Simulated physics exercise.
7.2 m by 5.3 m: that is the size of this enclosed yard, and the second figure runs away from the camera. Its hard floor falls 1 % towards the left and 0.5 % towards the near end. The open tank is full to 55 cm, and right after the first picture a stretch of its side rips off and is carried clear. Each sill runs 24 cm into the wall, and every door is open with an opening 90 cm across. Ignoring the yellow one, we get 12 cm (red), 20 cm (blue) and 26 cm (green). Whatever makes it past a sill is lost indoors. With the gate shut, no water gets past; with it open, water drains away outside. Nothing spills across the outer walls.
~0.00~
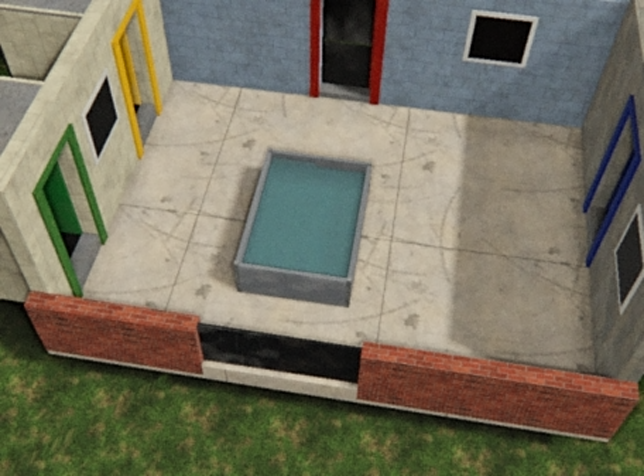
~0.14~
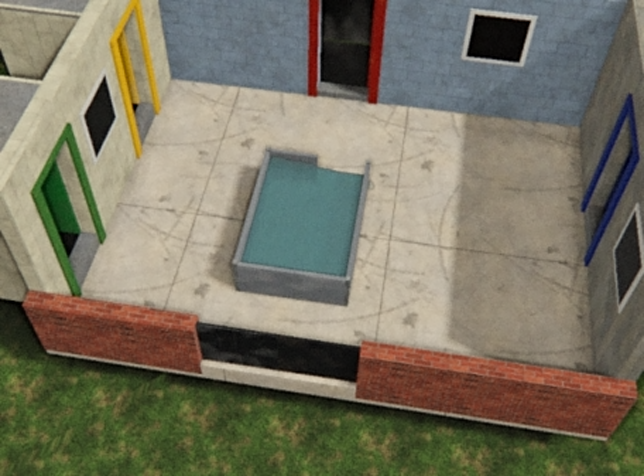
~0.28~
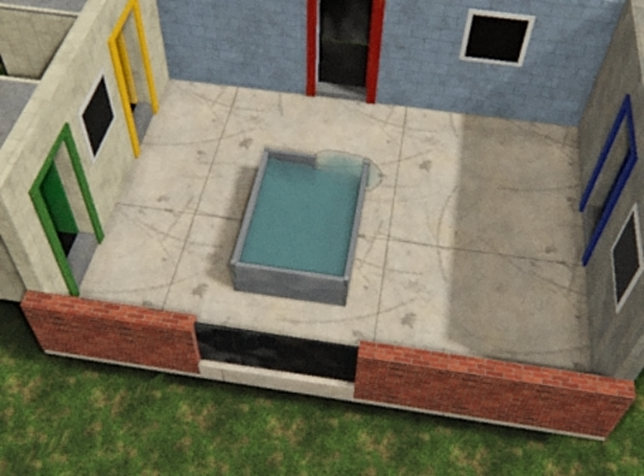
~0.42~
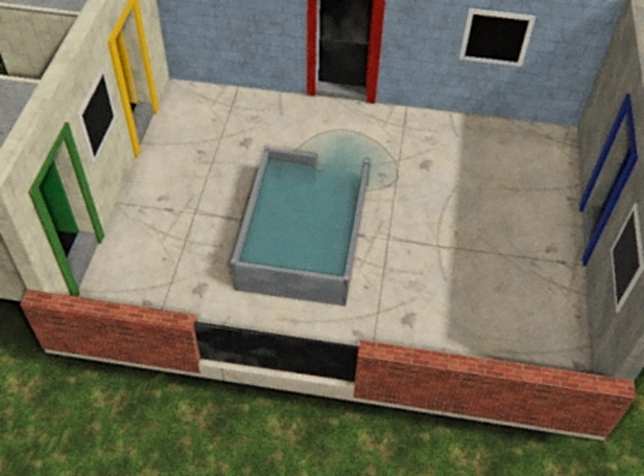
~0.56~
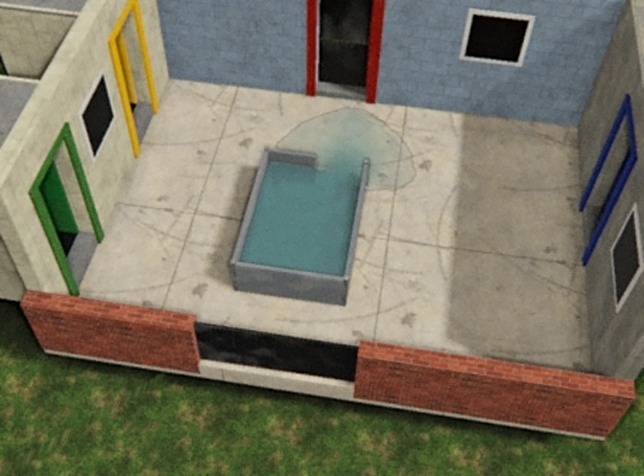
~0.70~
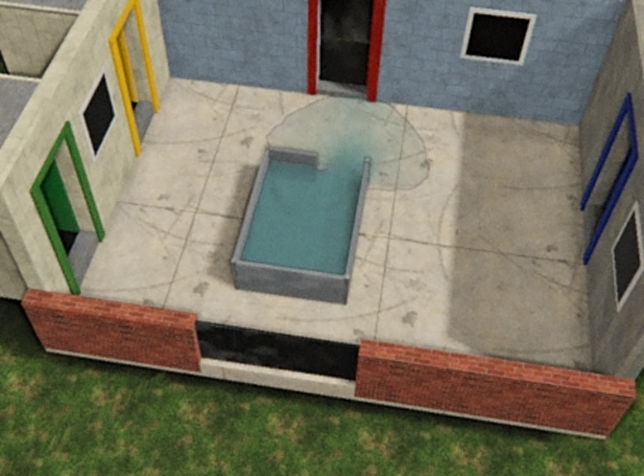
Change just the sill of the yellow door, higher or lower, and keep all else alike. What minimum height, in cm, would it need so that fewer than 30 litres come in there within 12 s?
About 5.5 cm.
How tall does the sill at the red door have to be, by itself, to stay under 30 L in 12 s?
Red: Roughly 19 cm.
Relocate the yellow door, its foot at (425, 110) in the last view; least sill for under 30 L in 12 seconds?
It needs about 12.5 cm.
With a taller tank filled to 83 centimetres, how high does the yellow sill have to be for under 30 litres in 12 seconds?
Then a height close to 7.5 cm.
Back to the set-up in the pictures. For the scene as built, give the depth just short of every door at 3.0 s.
Red door 19 cm, yellow door 4 cm, blue door 0 cm, green door 0 cm.
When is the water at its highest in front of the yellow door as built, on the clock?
I'd say near 4.0 seconds.
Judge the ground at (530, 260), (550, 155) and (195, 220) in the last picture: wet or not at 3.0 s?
In order: Untouched, soaked, untouched.
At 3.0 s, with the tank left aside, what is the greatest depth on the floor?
I'd estimate roughly 20 cm.
After 1.4 s water covers 15 % of the floor, deepest (27 cm) near (345, 177); it has not reached the yellow door.
After 3.0 s water covers 30 % of the floor, deepest (20 cm) near (370, 103); 4 cm at the yellow door, 0 litres in over its 26 cm sill.
After 12.0 s water covers 95 % of the floor, deepest (11 cm) near (335, 367); 5 cm at the yellow door, 0 litres in over its 26 cm sill.
At the yellow door as built, the water arrived by 3.0 s and peaked near 10 cm at 4.2 s.
Run again over the same 12 s with other heights there, 51 litres in over 4.5 cm, 19 litres over 6.5 cm. The limit of 30 litres is kept from about 5.5 cm up.
